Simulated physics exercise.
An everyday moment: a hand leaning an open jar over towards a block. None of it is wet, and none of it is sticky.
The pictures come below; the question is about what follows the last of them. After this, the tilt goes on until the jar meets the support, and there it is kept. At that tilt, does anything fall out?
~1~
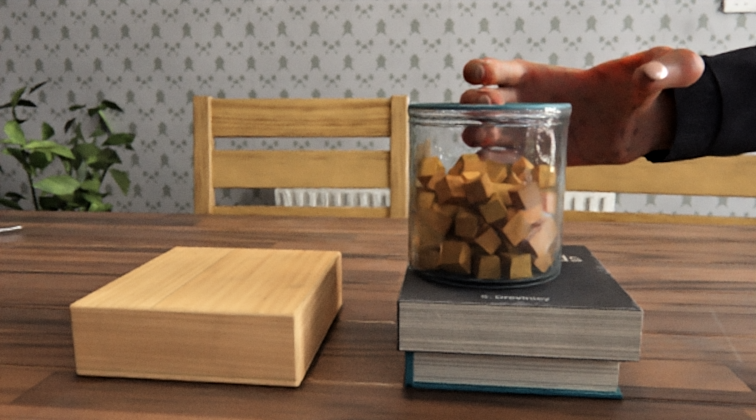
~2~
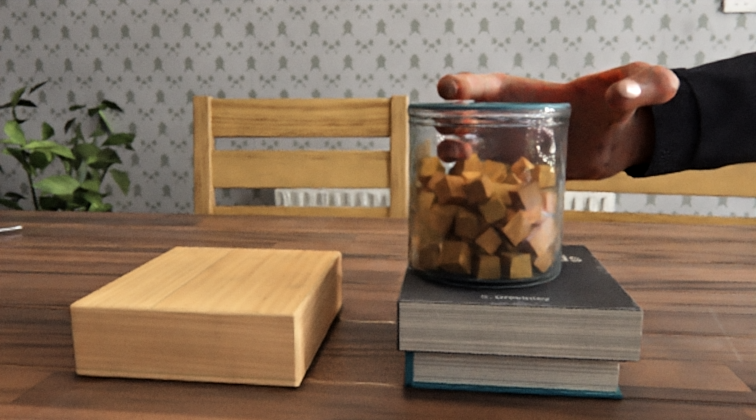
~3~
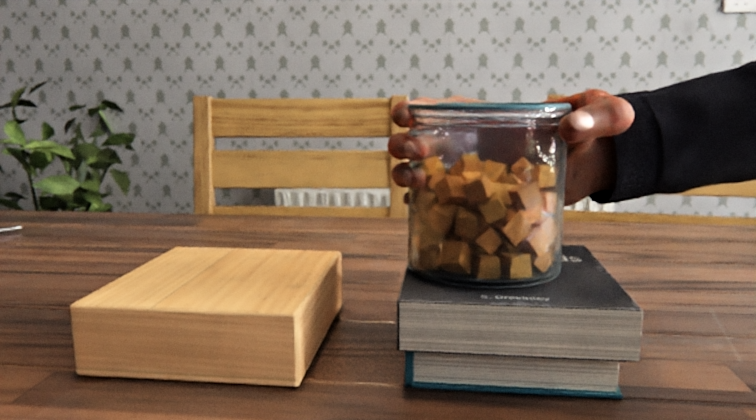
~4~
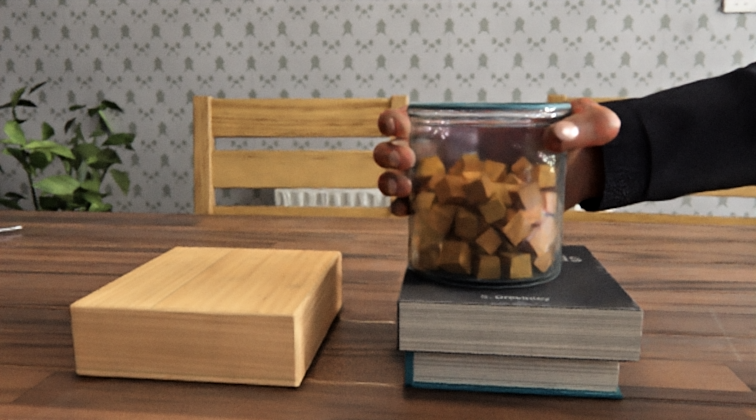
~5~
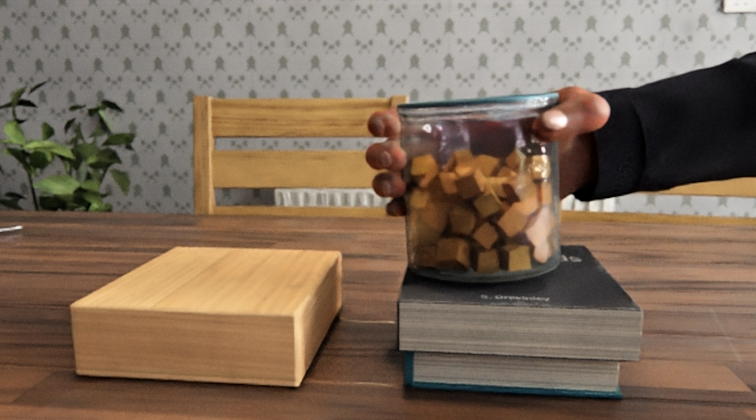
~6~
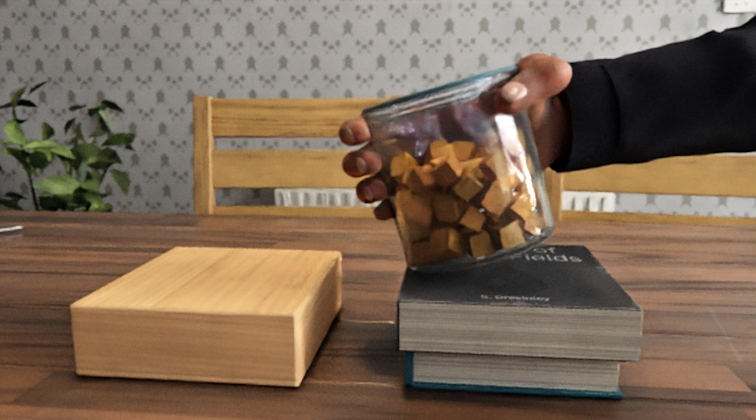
Yes.
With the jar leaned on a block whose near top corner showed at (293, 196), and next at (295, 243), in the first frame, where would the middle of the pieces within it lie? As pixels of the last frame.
Case 1: (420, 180); case 2: (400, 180).
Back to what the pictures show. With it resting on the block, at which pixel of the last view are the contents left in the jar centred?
In the last picture it's around (328, 230), give or take.
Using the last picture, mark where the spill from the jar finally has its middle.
Its middle sits roughly at (214, 259).
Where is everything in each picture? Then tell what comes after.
In the first picture, jar at (485, 186), two thirds full of croutons; block at (226, 305), its top below the jar's foot.
In the second picture, jar at (485, 186), upright; rim at (411, 106); top of the contents at (469, 169).
In the third picture, jar at (485, 186), upright; rim at (411, 106); block at (226, 305).
In the fourth picture, jar at (485, 186), upright; rim at (411, 106); top of the contents at (469, 169).
In the fifth picture, jar at (479, 181), leaning 4°; rim at (400, 106); block at (226, 305).
In the sixth picture, jar at (459, 168), leaning 16°; rim at (366, 112); block at (226, 305), its top below the jar's foot.
Then, 0.47 s past the last view, the jar leans 47°; everything is still inside.
Then, 0.98 s past the last view, the jar leans 81°; everything is still inside.
Then, 1.57 s past the last view, the jar rests on the block at 100°; a small part of the croutons out of it.
Finally, the jar rests on the block at 100°; a small part of the croutons out of it.
